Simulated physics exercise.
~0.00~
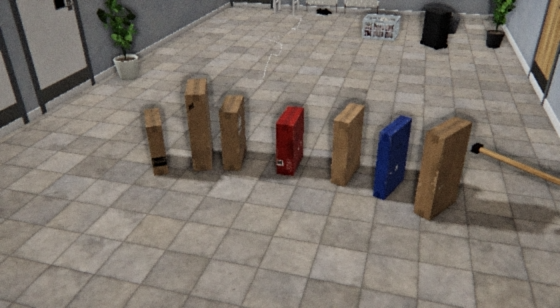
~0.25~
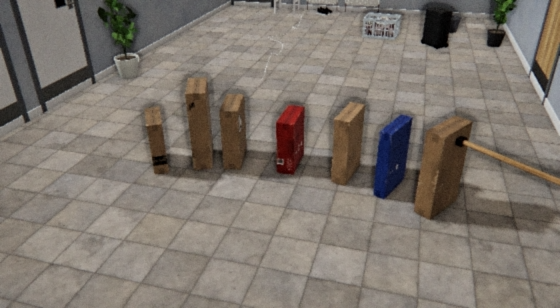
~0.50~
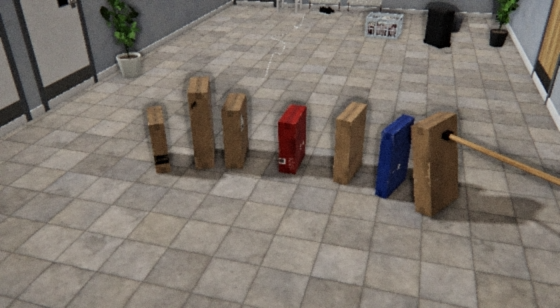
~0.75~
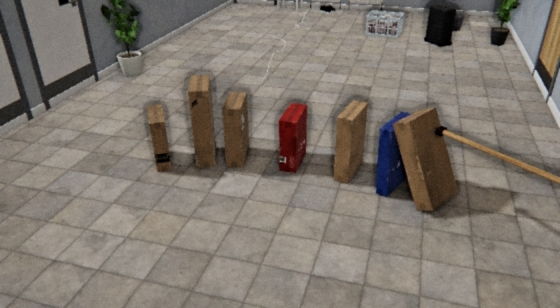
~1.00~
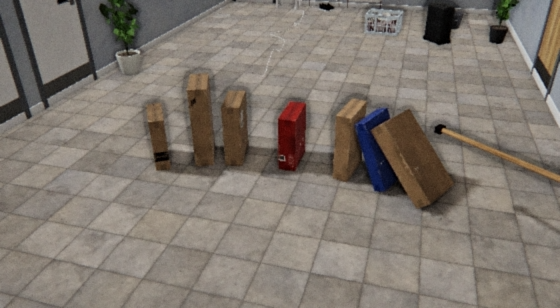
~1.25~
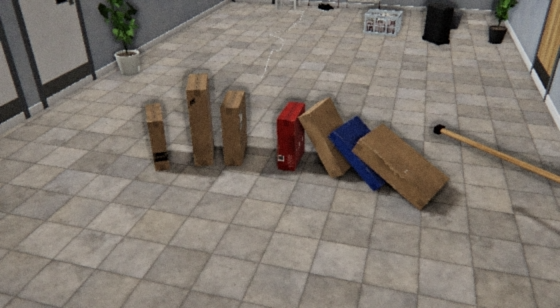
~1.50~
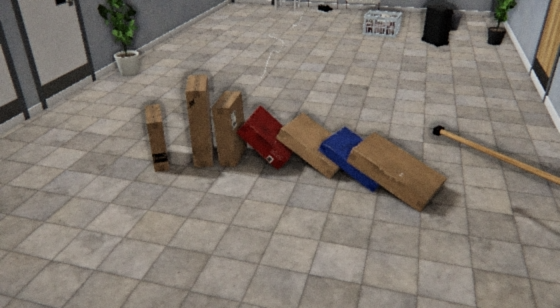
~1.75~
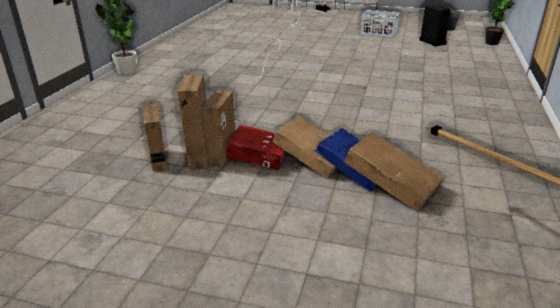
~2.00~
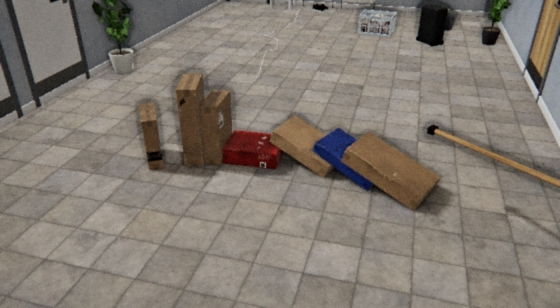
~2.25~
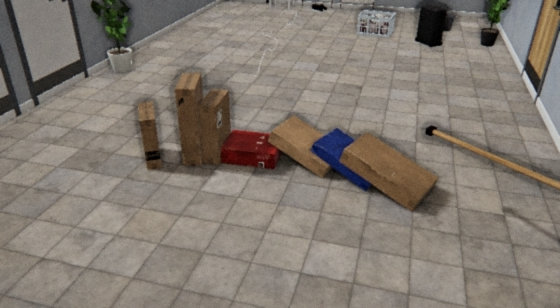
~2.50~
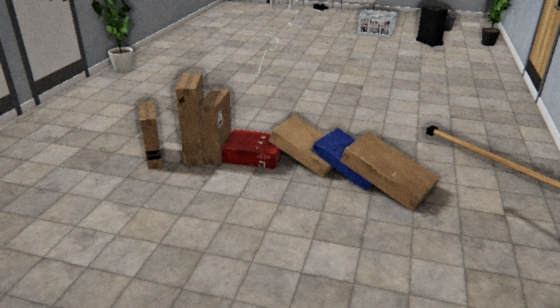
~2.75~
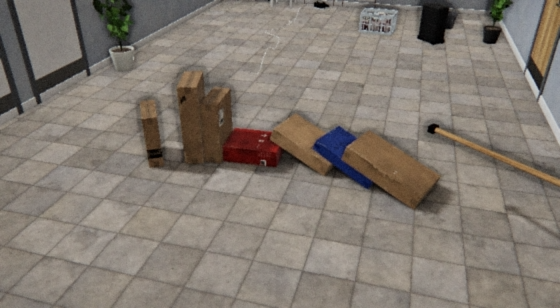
To begin with, seven tall cartons of differing thickness stand on end in a curving row across a tiled floor, one blue, one red and the rest brown. A pole comes in from the right and pushes the rightmost brown carton until it tips left, then the pole stops. That carton leans into the blue one, which knocks over the brown carton beyond it. The red carton topples next and drops flat beside the remaining ones. The three brown cartons at the left stay upright, while the other four lie fallen, the right-hand ones overlapping at a slant.
